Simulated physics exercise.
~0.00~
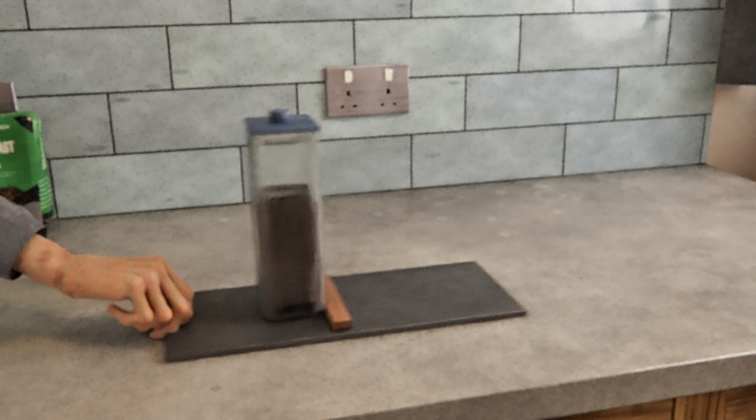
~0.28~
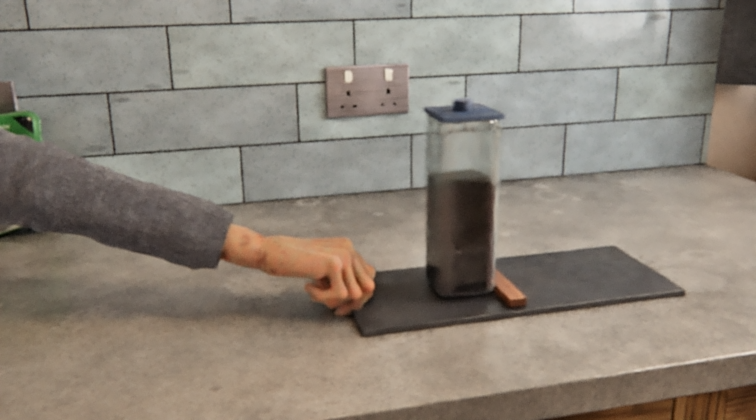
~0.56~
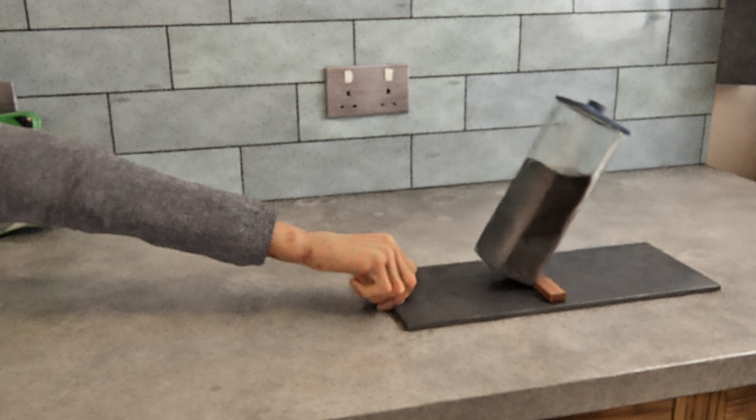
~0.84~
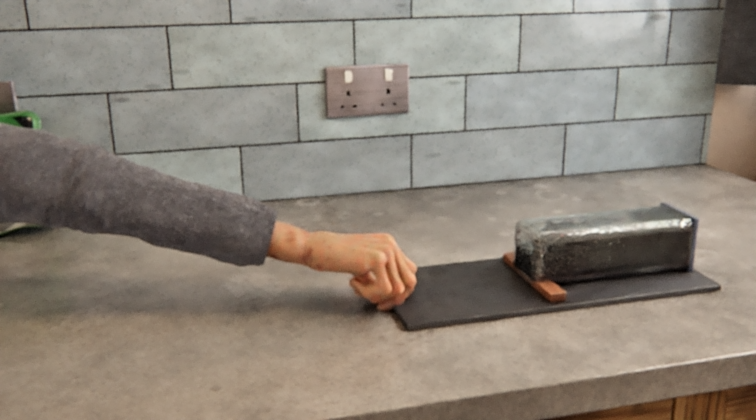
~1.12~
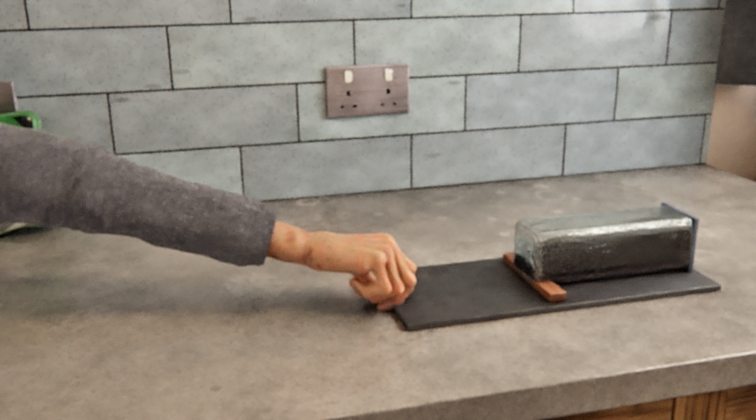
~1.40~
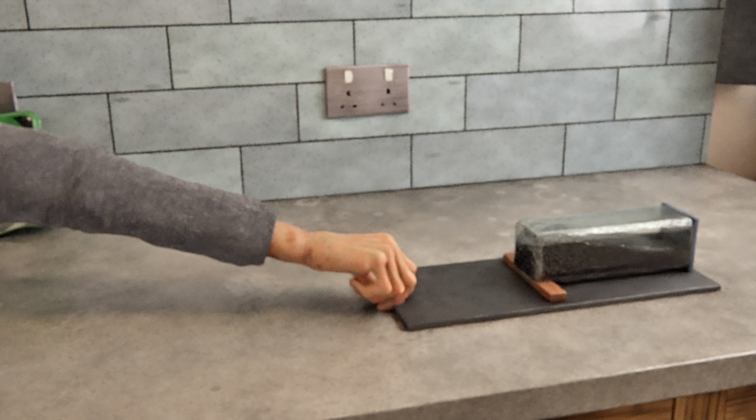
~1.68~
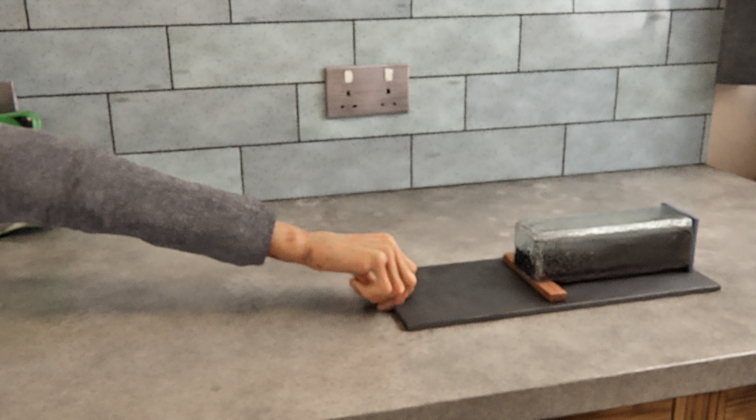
A tall clear container with a dark lid, partly filled with something dark, rode right on a black board pushed by a hand, then tipped over a wooden strip as the board stopped and ended up lying on its side.
